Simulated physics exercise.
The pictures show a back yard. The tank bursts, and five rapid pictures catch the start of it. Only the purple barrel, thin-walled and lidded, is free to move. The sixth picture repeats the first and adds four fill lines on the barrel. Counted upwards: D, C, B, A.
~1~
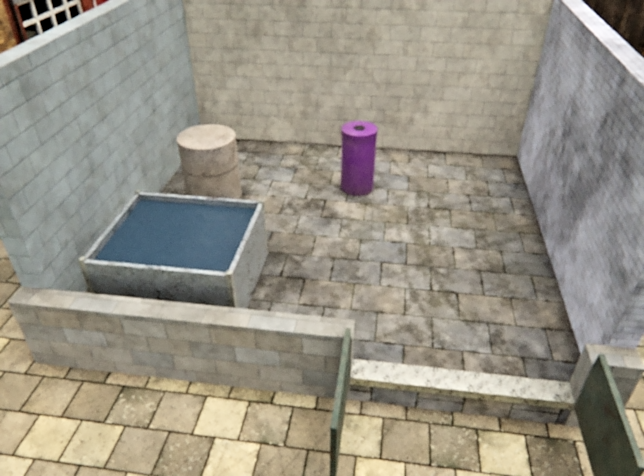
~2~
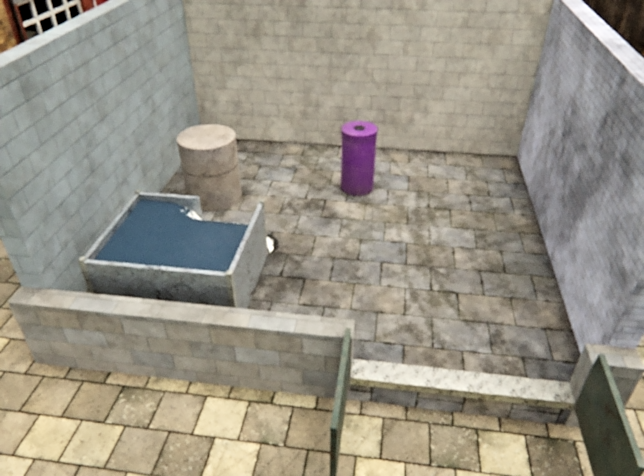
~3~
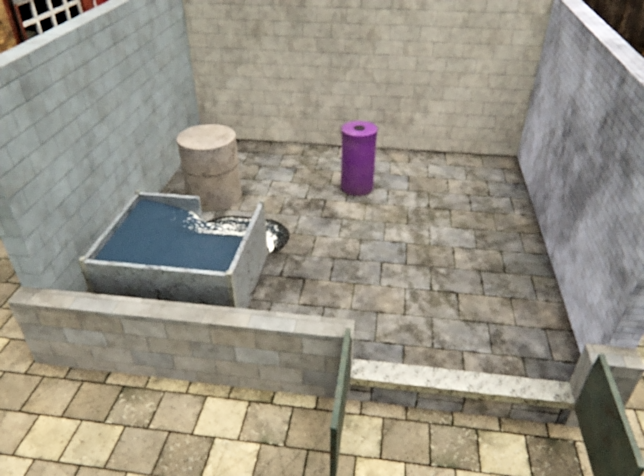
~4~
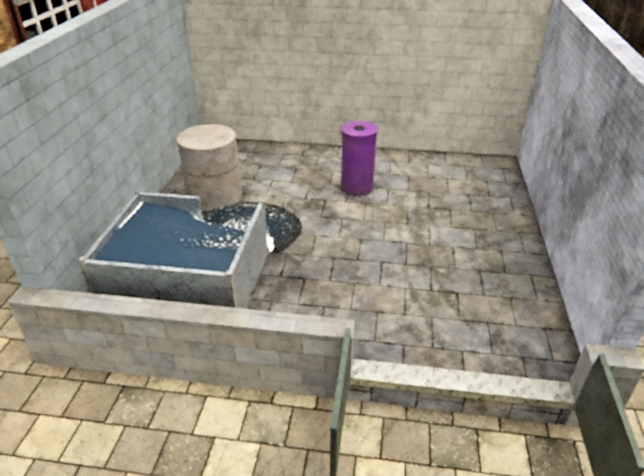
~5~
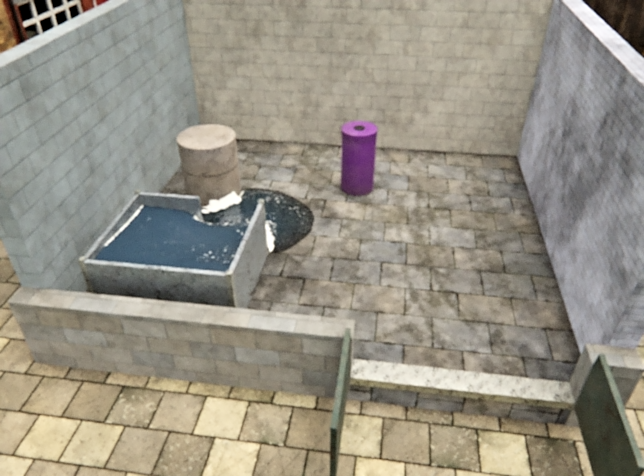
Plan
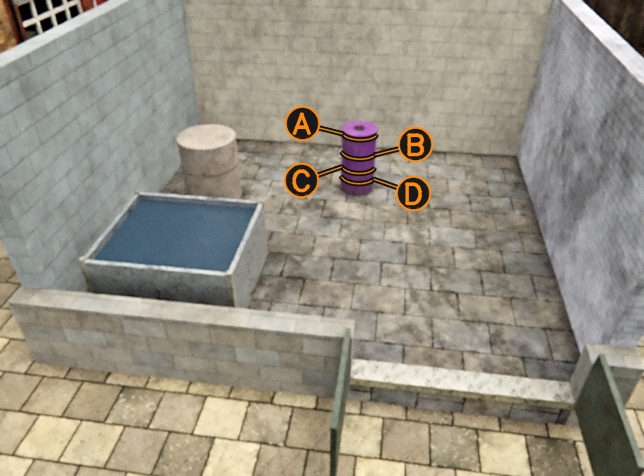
Water pouring from a gap in a stone tank and spreading across yard paving, while a purple barrel stands still.
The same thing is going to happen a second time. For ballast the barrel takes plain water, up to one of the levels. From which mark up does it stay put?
The limit is D.
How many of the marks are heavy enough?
All of them.
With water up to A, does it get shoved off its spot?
No.
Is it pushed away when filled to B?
No, not at all.
On the marked copy, A at (358, 139); B at (357, 159); C at (356, 173); D at (356, 183); from the bottom up D, C, B, A.
Choosing A, it does not move.
Choosing B, it does not move.
Choosing C, it does not move.
Choosing D, it shifts by a finger or two and stays.
